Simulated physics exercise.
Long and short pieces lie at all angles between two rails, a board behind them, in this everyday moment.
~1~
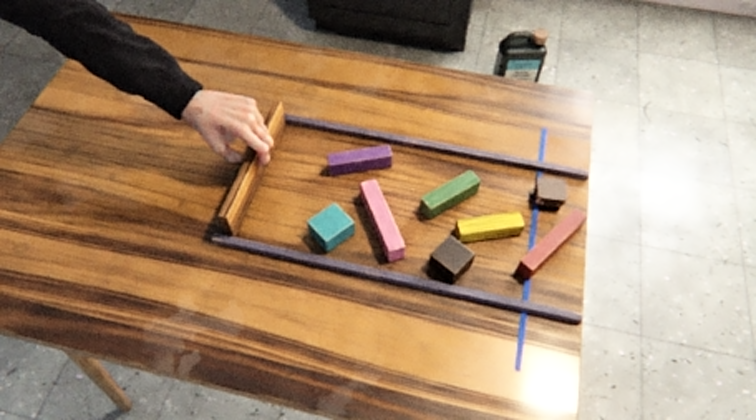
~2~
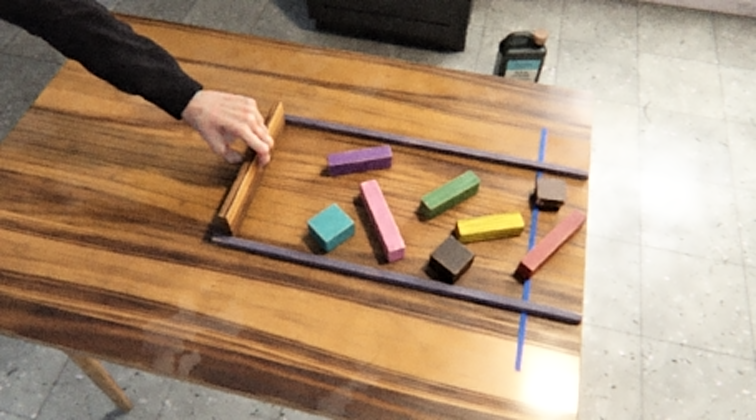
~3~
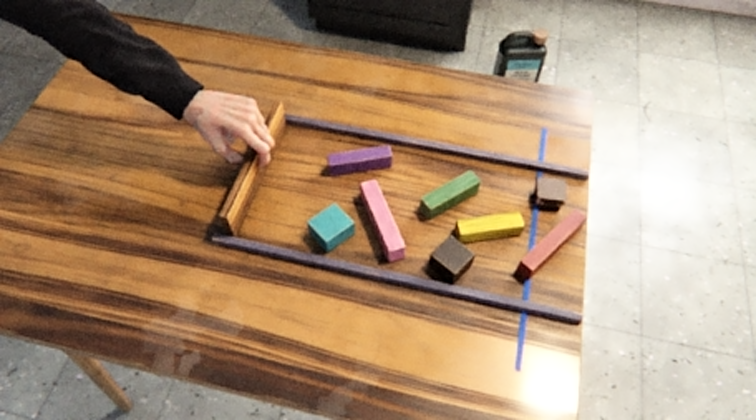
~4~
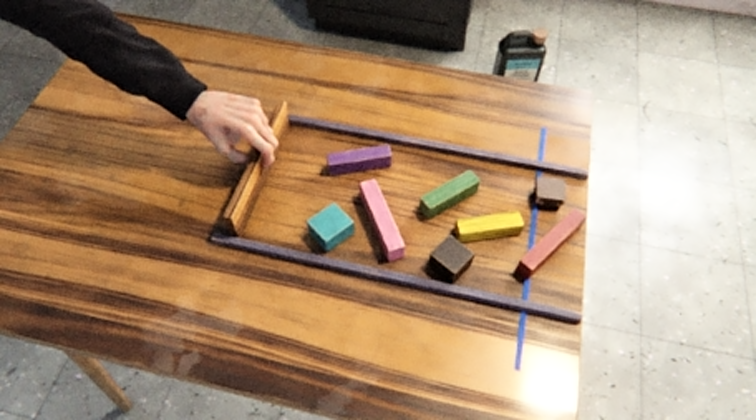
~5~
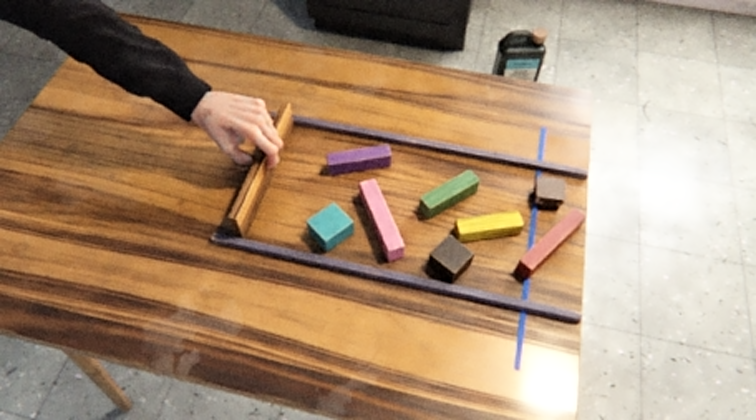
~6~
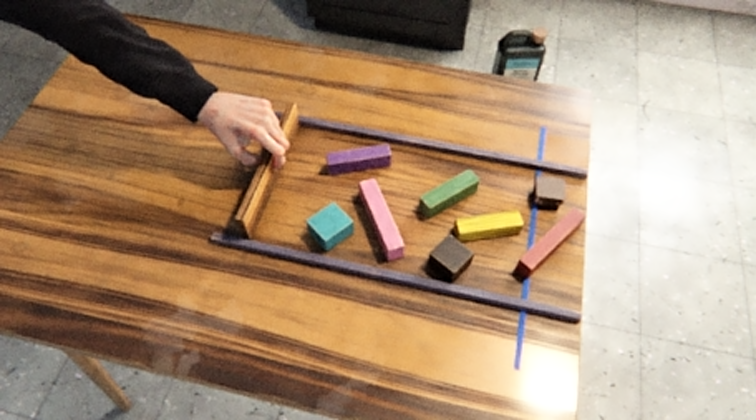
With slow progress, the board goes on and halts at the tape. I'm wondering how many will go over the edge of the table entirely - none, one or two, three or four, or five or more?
I'd say three or four of them.
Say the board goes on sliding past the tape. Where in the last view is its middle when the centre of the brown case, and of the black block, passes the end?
Middle: Roughly (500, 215); roughly (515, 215).
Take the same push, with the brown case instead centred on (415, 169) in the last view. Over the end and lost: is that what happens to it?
That brown case hangs in there.
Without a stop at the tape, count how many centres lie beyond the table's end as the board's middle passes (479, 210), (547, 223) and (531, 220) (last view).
0; 5; 4.
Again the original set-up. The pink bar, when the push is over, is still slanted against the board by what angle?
I'd put it at about 35°.
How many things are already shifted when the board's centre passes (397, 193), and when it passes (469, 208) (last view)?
First 5, then 8.
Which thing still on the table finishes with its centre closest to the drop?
The green bar is the one.
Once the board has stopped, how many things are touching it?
That comes to 3.
Early on, none off yet; red bar at rest near (551, 242); brown case at rest near (549, 193); yellow stick at rest near (488, 226).
A while later, none off yet; red bar moving near (558, 242); brown case at rest near (549, 193); yellow stick travelled a little near (520, 222).
Finally, the number that fall off is three or four; lost, black block, yellow stick, brown case and red bar.
